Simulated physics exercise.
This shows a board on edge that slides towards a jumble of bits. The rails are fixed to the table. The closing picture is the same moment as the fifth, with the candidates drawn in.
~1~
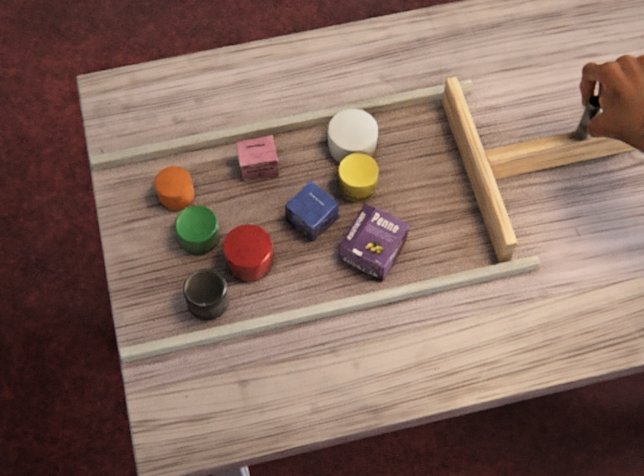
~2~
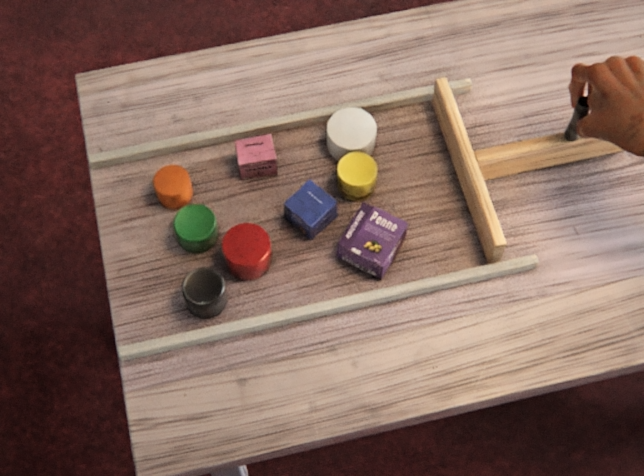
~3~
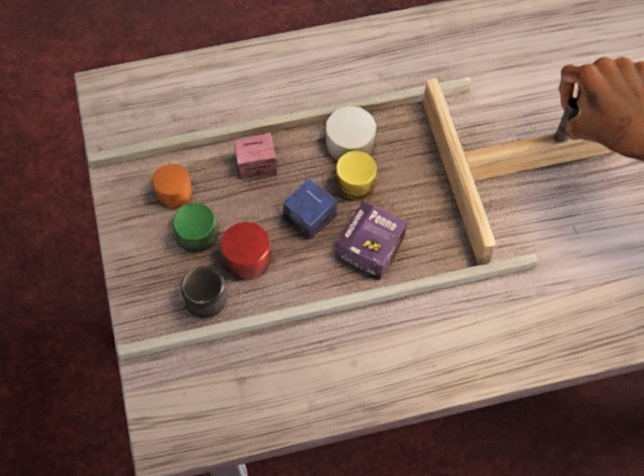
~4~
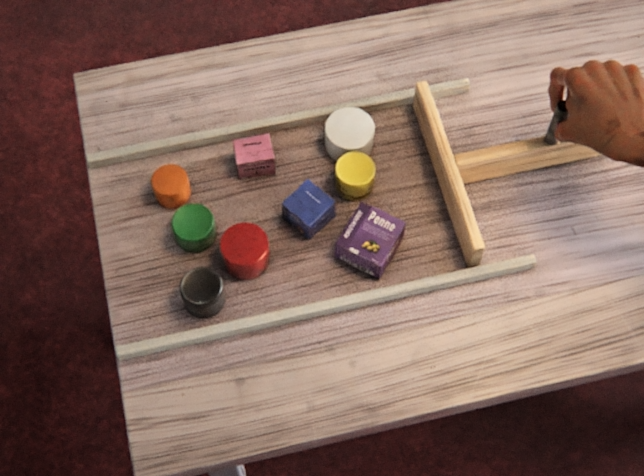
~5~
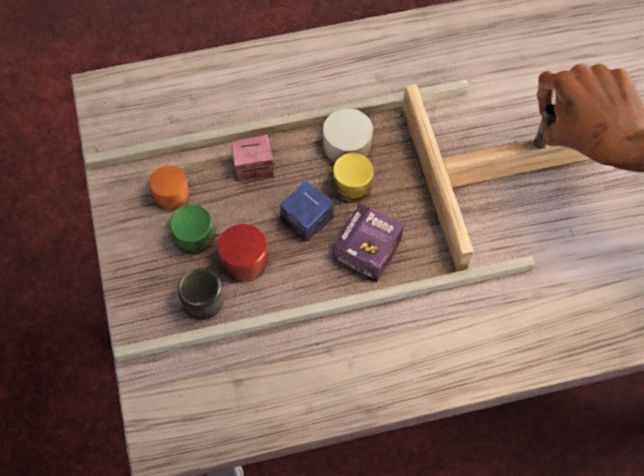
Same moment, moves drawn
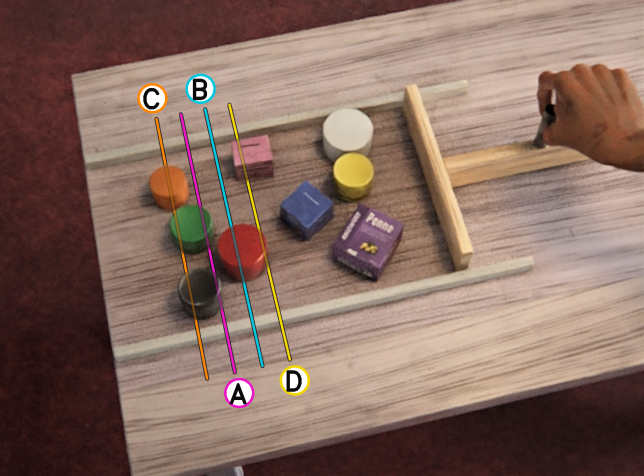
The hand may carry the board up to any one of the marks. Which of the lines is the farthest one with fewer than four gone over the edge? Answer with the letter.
C.
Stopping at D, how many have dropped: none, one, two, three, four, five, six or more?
By then, none.
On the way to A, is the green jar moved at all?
By then, yes.
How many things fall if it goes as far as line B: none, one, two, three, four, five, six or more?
The count is none.
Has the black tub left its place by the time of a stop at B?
By then, yes.
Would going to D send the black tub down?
By then, no.
On the marked copy, A at (206, 235); B at (232, 229); C at (180, 240); D at (258, 224).
Following C. Soon after the start, board (346, 184); white pot (300, 147); purple packet (317, 257).
Later, board (252, 203); orange tin (138, 199); black tub (186, 308).
In the end, board (180, 218); orange tin (96, 206); black tub (116, 323); none fallen.
As for the rest, A is within the limit but short; B is within the limit but short; D is within the limit but short.
